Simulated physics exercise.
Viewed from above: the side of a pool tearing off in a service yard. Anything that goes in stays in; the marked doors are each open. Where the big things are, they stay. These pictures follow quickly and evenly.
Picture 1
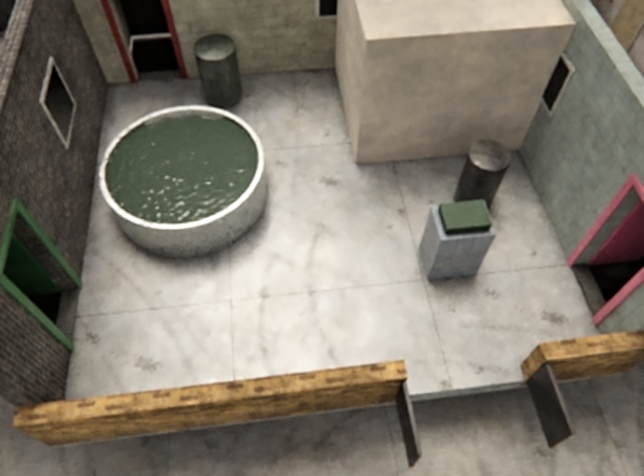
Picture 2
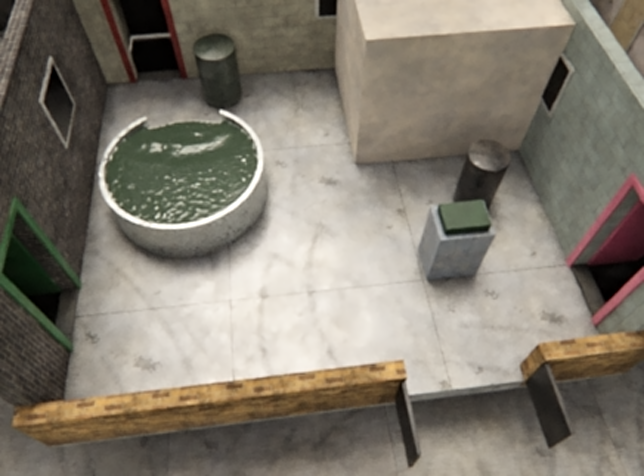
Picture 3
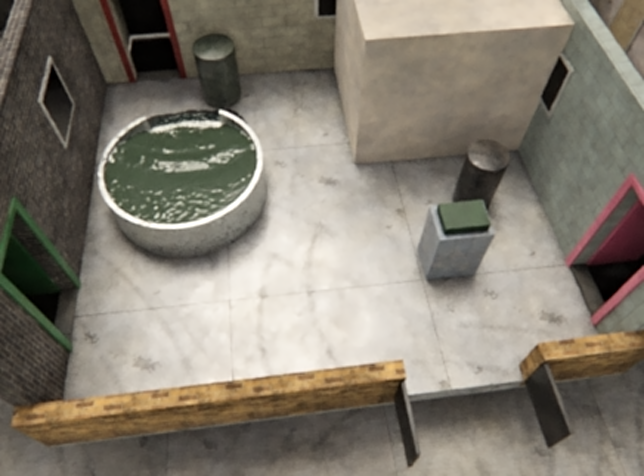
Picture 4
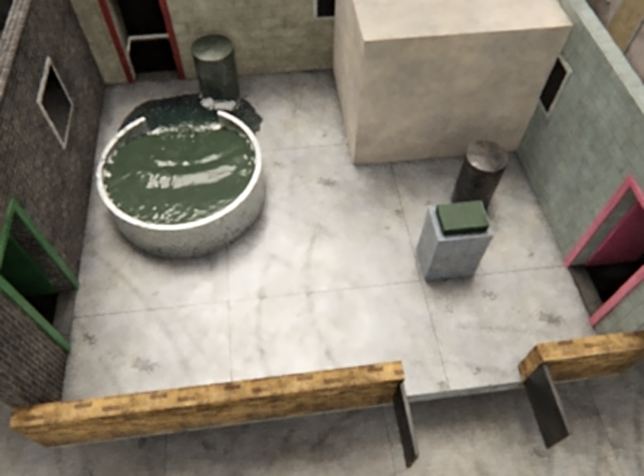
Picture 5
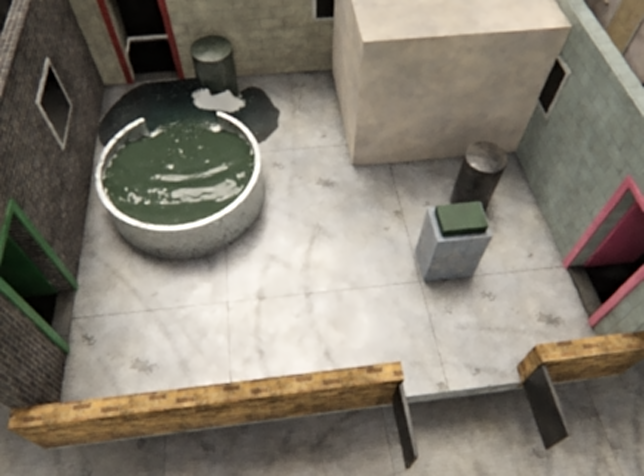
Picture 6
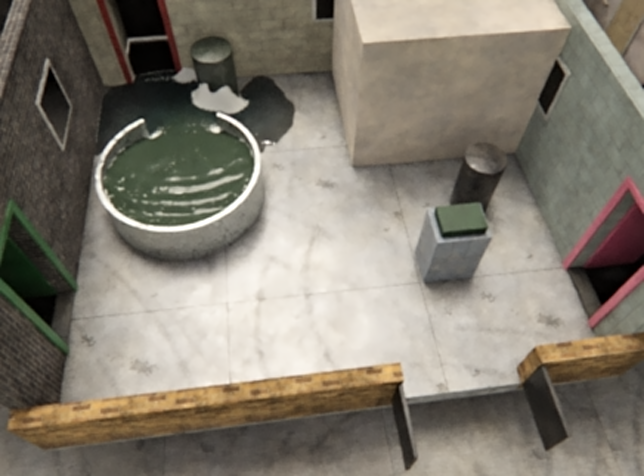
We see a round tank of green water in a walled yard from above; a gap opens in its far rim, the water turns choppy, and dark liquid pours out, spreading across the pale floor around a nearby cylinder.
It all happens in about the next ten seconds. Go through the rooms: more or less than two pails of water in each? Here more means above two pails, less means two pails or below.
Red door: More; green door: Less; pink door: Less.
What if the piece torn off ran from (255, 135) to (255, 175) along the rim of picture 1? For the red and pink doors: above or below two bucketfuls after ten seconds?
The red one remains shy of it and the pink one crosses the line, I think.
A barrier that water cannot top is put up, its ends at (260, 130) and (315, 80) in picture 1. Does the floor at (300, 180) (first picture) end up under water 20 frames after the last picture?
Swamped.
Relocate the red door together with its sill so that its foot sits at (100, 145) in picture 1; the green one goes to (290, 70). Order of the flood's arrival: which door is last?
It's the one in pink.
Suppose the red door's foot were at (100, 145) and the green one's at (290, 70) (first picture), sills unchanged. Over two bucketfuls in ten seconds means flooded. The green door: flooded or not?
The green one goes over.
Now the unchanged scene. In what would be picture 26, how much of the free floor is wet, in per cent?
Estimate: Near 35 %.
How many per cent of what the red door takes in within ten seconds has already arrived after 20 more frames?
Share by then: About 60 in a hundred.
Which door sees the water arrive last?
That's the one in pink.
A moment on, water covers 20 % of the floor; the red door far over two buckets in, the green door not reached, the pink door not reached.
Next, water covers 20 % of the floor; the red door far over two buckets in, the green door not reached, the pink door not reached.
Then, water covers 35 % of the floor; the red door far over two buckets in, the green door not reached, the pink door not reached.
Later, water covers 70 % of the floor; the red door far over two buckets in, the green door wet at the sill, nothing in, the pink door not reached.
In the end, water covers 85 % of the floor; the red door far over two buckets in, the green door wet at the sill, nothing in, the pink door wet at the sill, nothing in.
